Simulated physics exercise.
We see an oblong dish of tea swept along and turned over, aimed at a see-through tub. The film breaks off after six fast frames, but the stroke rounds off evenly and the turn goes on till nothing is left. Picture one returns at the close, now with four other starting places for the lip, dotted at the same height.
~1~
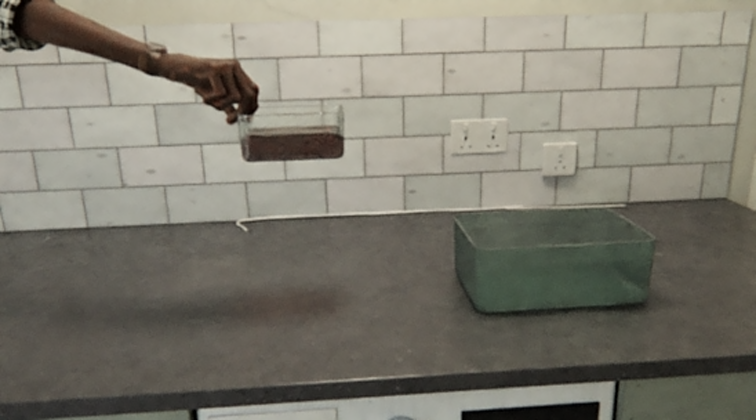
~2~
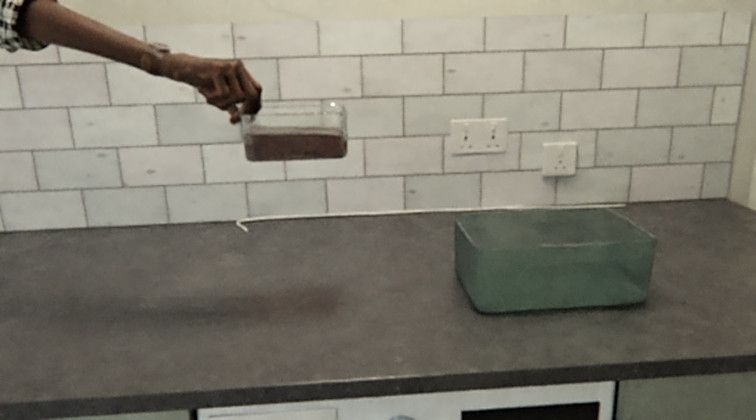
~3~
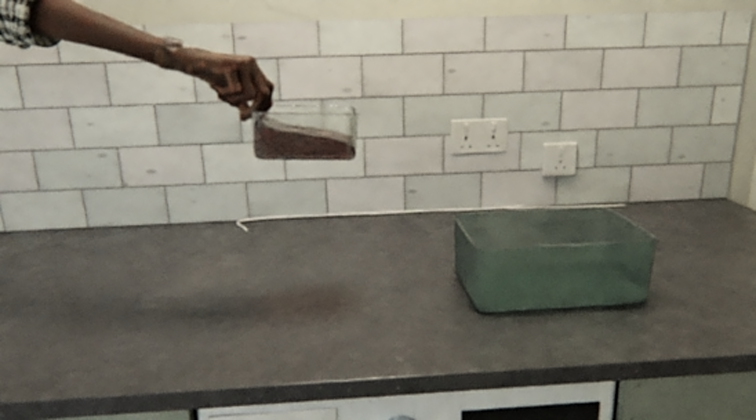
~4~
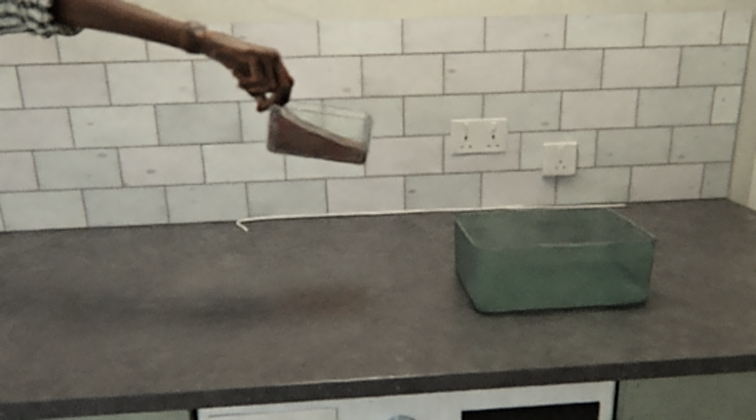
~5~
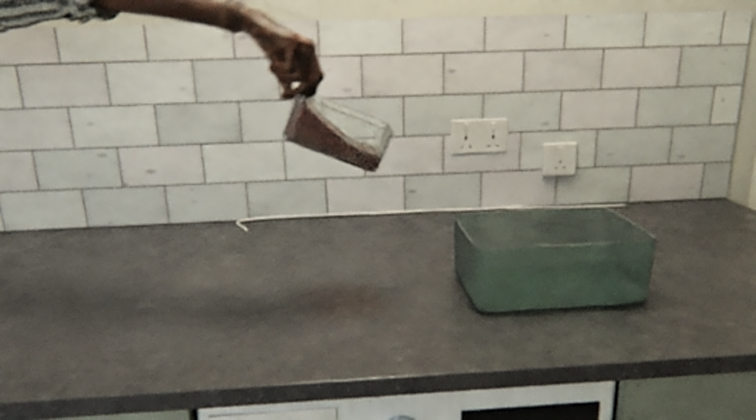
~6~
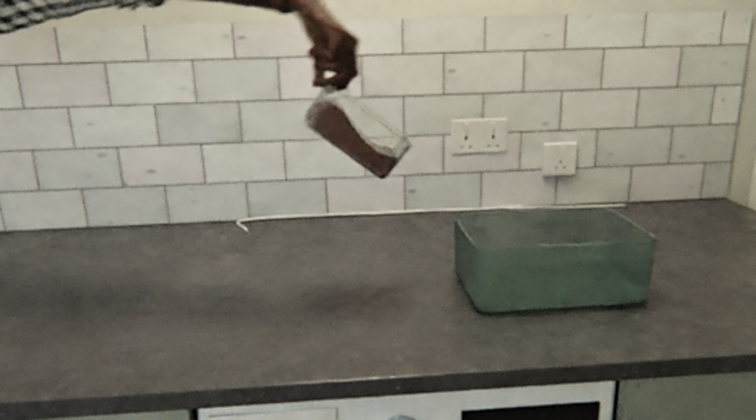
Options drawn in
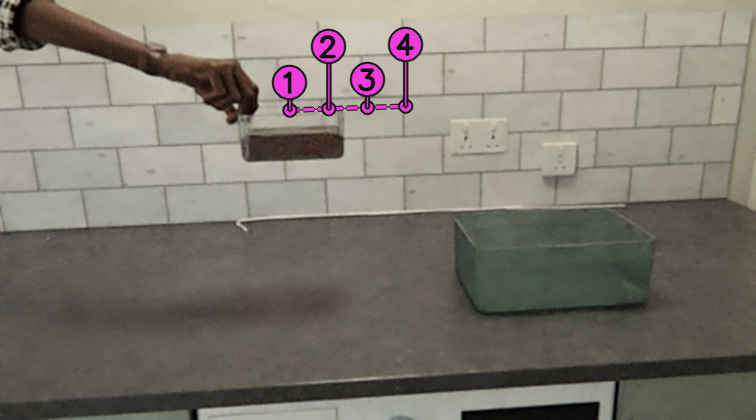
A hand held a clear oblong dish of brown tea above a dark counter, then moved it right toward a see-through greenish tub, tilting it more and more steeply with the tea still inside.
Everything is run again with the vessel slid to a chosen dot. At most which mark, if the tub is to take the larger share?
Use dot 1.
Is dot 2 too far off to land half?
No.
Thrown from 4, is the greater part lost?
No.
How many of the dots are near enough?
All of them.
On the marked copy, 1 at (289, 110); 2 at (328, 108); 3 at (367, 107); 4 at (405, 106).
Choosing 1, about 66 % lands in the tub, 24 % falls short and 9 % goes beside or beyond.
Choosing 2, about 70 % lands in the tub, 19 % falls short and 12 % goes beside or beyond.
Choosing 3, about 91 % lands in the tub, 4 % falls short and 5 % goes beside or beyond.
Choosing 4, about 92 % lands in the tub, 3 % falls short and 5 % goes beside or beyond.
